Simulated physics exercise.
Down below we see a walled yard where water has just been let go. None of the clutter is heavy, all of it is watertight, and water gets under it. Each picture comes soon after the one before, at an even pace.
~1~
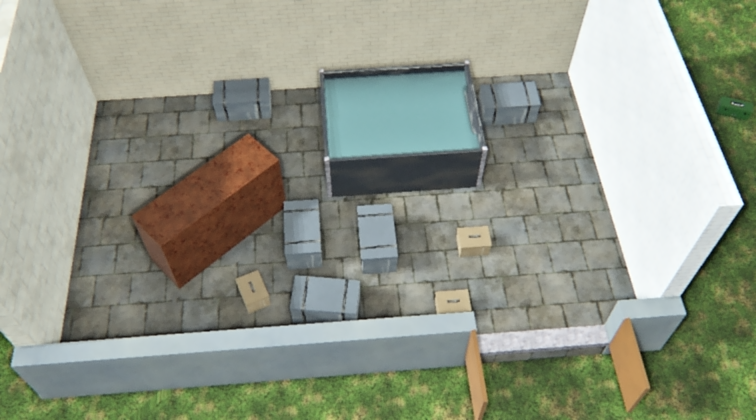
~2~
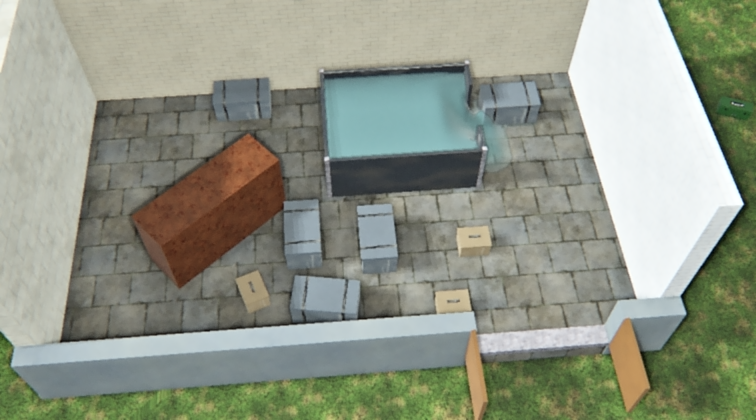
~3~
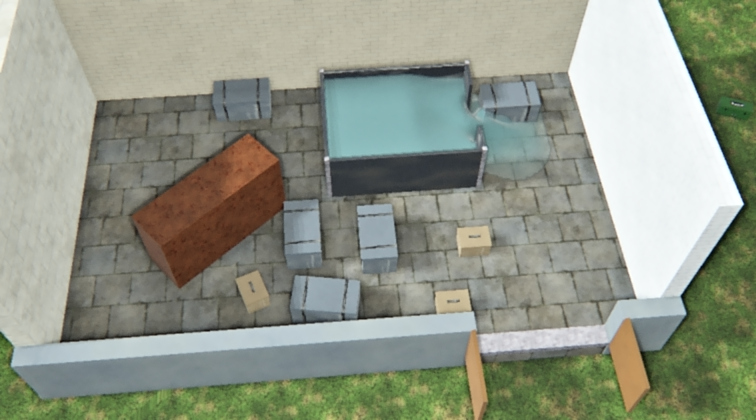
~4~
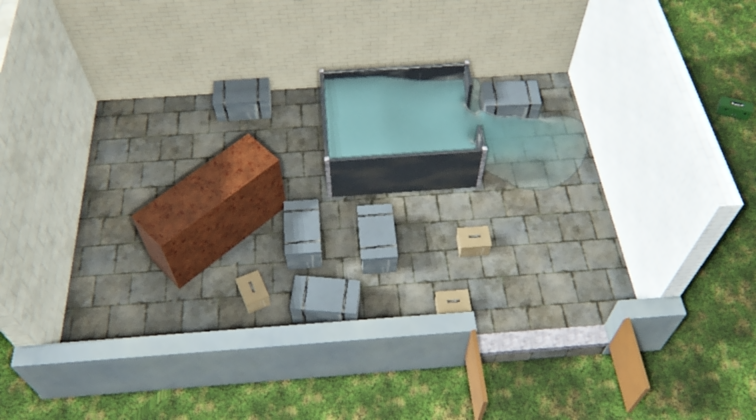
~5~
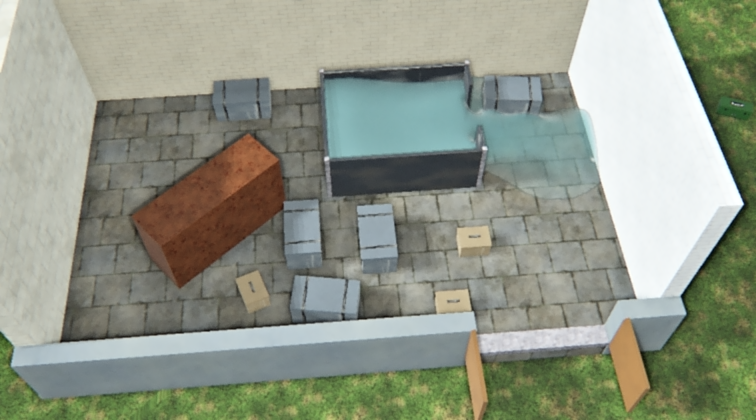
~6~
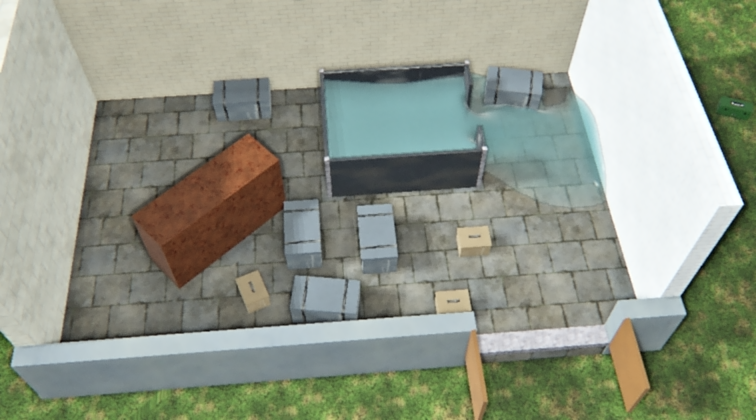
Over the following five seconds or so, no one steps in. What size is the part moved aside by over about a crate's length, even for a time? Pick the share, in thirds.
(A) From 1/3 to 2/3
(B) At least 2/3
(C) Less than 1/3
C.
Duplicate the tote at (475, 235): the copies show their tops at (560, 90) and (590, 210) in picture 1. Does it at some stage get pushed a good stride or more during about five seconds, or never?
Answers in the order given: Went past the threshold, went past the threshold.
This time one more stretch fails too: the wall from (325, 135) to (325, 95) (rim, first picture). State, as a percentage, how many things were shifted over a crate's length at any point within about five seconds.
It comes out at roughly 10 per cent.
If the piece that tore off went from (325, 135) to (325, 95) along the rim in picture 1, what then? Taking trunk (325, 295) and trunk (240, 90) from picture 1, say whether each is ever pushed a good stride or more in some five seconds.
Result, first then second: A shorter distance; at least that distance.
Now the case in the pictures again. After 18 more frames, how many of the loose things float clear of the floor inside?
Count: 1.
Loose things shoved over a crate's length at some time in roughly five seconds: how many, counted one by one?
The count is 1.
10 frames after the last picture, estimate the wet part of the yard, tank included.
I'd put it at some 35 per cent.
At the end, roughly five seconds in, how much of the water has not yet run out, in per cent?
I'd put it near 82 per cent.
A moment on, 1 of 8 are well off their spots; 0 afloat.
Next, 1 of 8 are well off their spots; 0 afloat.
Later, 0 of 8 are well off their spots; 1 afloat.
In the end, 1 of 8 are well off their spots, and 1 have been at some point; 1 afloat.
